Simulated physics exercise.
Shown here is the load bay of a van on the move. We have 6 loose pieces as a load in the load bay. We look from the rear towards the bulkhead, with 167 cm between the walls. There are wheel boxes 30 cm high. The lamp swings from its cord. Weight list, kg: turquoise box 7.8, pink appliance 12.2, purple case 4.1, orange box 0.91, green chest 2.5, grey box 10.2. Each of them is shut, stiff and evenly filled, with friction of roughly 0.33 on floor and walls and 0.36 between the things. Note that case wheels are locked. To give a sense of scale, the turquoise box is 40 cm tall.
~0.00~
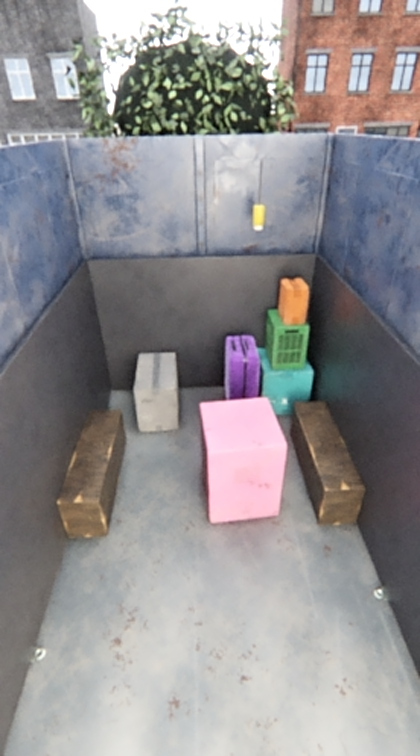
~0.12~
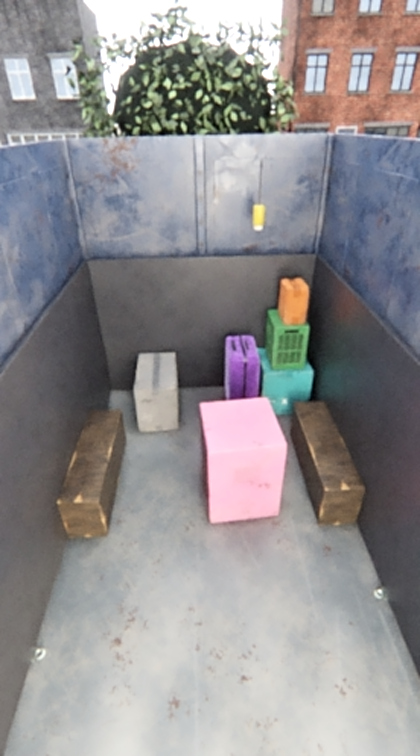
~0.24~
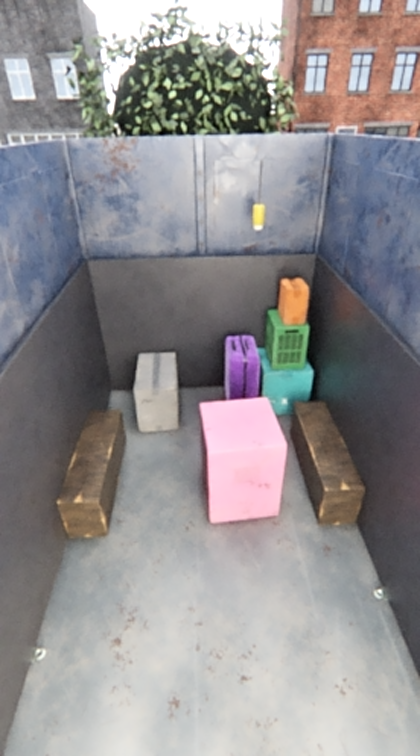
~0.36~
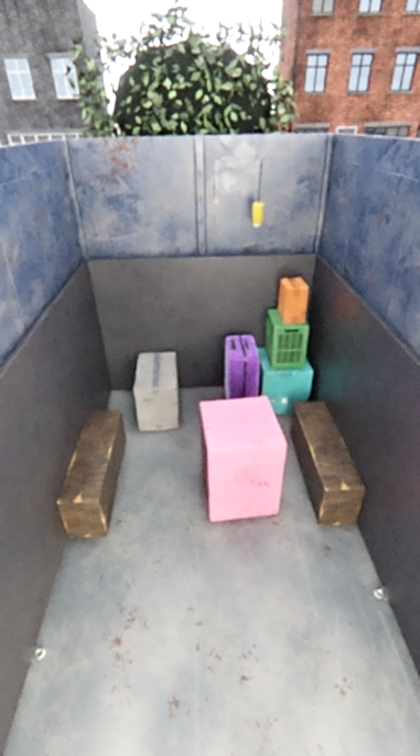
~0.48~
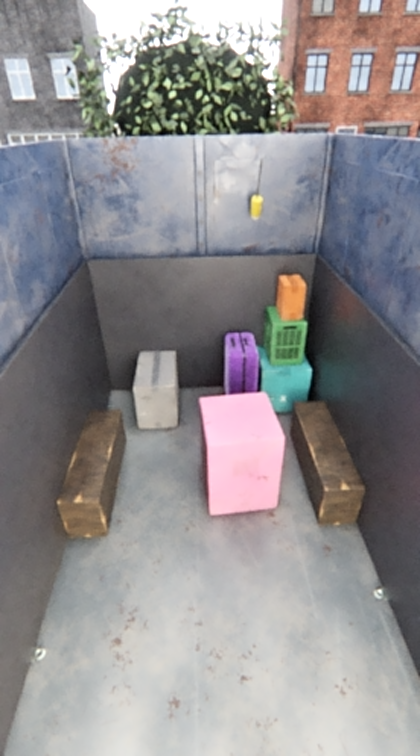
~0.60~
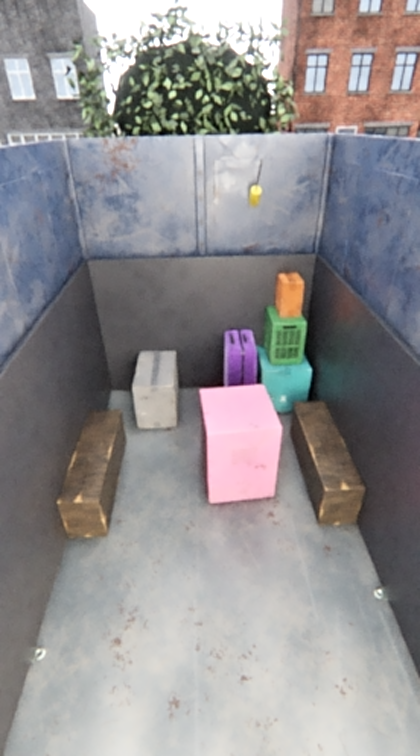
Pink box in a van's load bay sitting still, then sliding slightly forwards as stacked boxes shift and a yellow lamp swings.
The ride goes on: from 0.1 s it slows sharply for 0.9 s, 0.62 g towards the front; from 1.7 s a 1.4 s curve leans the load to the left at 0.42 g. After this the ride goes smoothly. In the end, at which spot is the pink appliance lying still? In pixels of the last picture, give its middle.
The pink appliance lies still near (160, 405).
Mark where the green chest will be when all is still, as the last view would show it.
Its centre ends close to (202, 338) in the last view.
By 2.20 s, force 0.42 g left; pink appliance 60 cm from its spot near (219, 401); orange box 14 cm from its spot; purple case 11 cm from its spot.
By 2.60 s, force 0.42 g left; pink appliance 65 cm from its spot near (194, 402); orange box 35 cm from its spot; green chest 26 cm from its spot.
By 2.80 s, force 0.42 g left; pink appliance 73 cm from its spot near (174, 402); orange box tilted 3°; green chest tilted 3°.
By 3.00 s, force 0.17 g left; pink appliance 77 cm from its spot near (161, 404); green chest tilted 19°; orange box tilted 19°.
When it is over (4.2 s), off its perch, orange box; not toppled but over 15 cm from the start, turquoise box, pink appliance, purple case, green chest and grey box. In the last view, pink appliance near (160, 405).
